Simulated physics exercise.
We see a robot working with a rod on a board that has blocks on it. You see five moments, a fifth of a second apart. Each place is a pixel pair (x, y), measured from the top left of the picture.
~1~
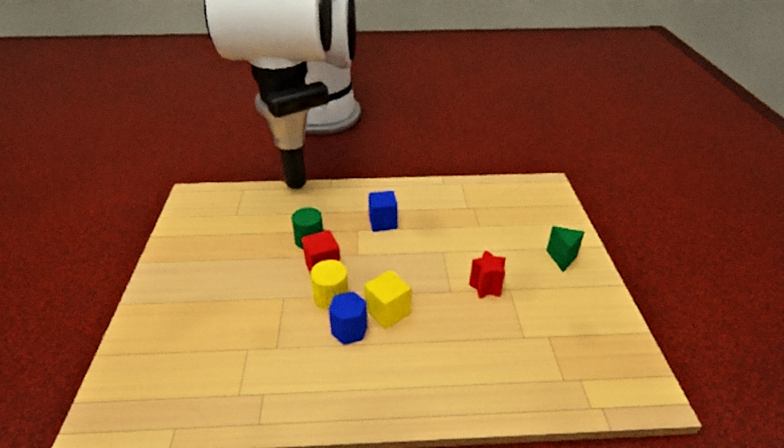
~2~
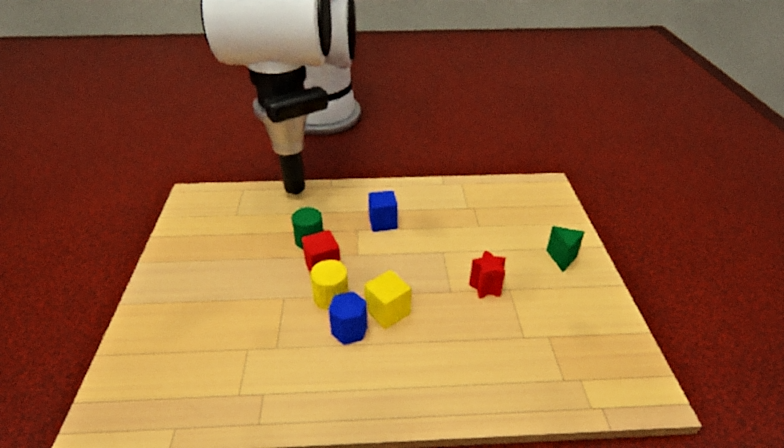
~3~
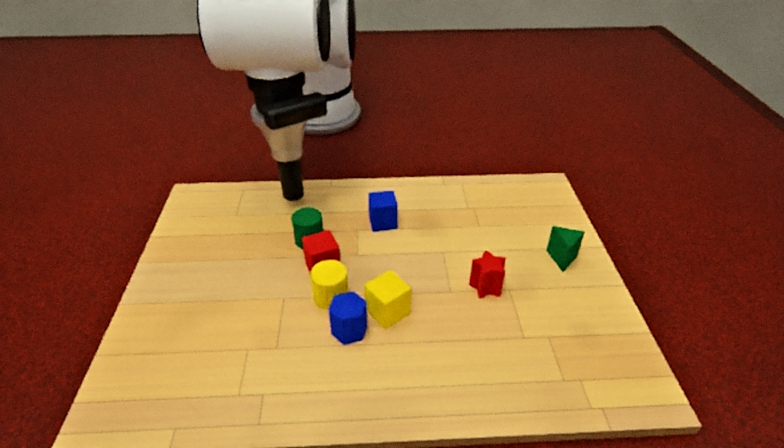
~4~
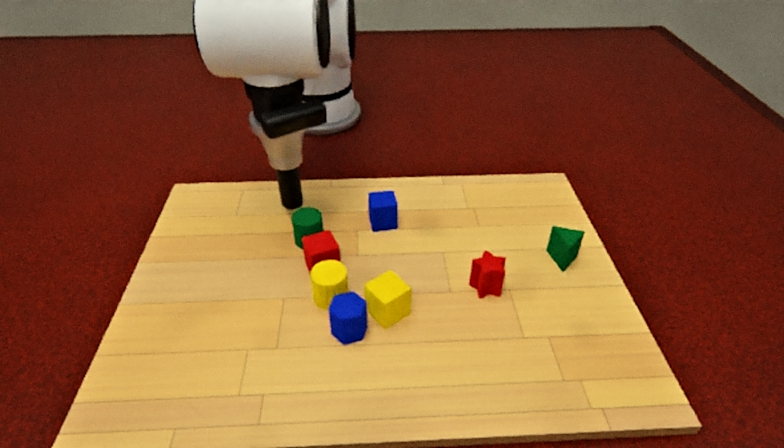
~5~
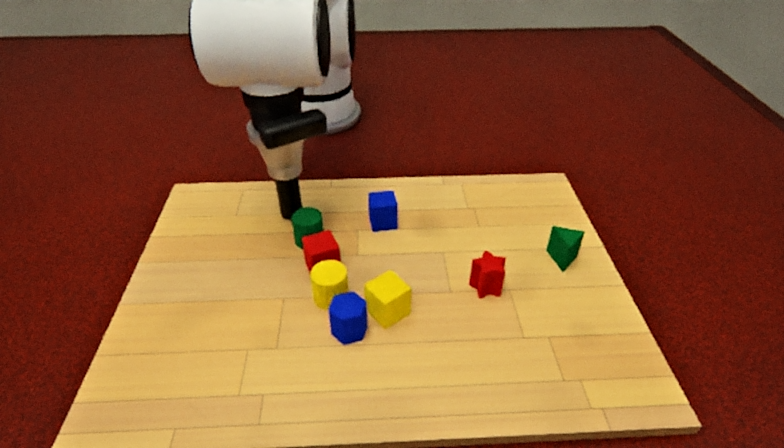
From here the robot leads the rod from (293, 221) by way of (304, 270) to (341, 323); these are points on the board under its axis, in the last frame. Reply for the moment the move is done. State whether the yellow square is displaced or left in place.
It will be nudged away from its spot.
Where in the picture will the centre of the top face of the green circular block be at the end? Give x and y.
The middle of the upper face of the green circular block will lie at about (323, 228) in the picture.
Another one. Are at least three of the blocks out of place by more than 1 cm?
Yes, that is what happens.
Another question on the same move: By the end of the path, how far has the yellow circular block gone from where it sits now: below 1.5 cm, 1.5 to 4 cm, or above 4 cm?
Offset: Above 4 cm.
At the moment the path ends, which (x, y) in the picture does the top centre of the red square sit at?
It should be at about (336, 248).
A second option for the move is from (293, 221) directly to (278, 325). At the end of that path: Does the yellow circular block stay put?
That would be a yes.
The first path, step by step. One third of the way, rod (297, 247); green circular block (322, 228); red square (327, 249), turned 15° clockwise.
Two thirds of the way, rod (312, 281); green circular block (323, 228); red square (336, 248); yellow circular block (334, 277).
At the end, rod (340, 316); green circular block (323, 228); red square (336, 248); yellow circular block (372, 295); blue hexagon (357, 322), turned 25° clockwise; yellow square (405, 284), turned 20° clockwise.
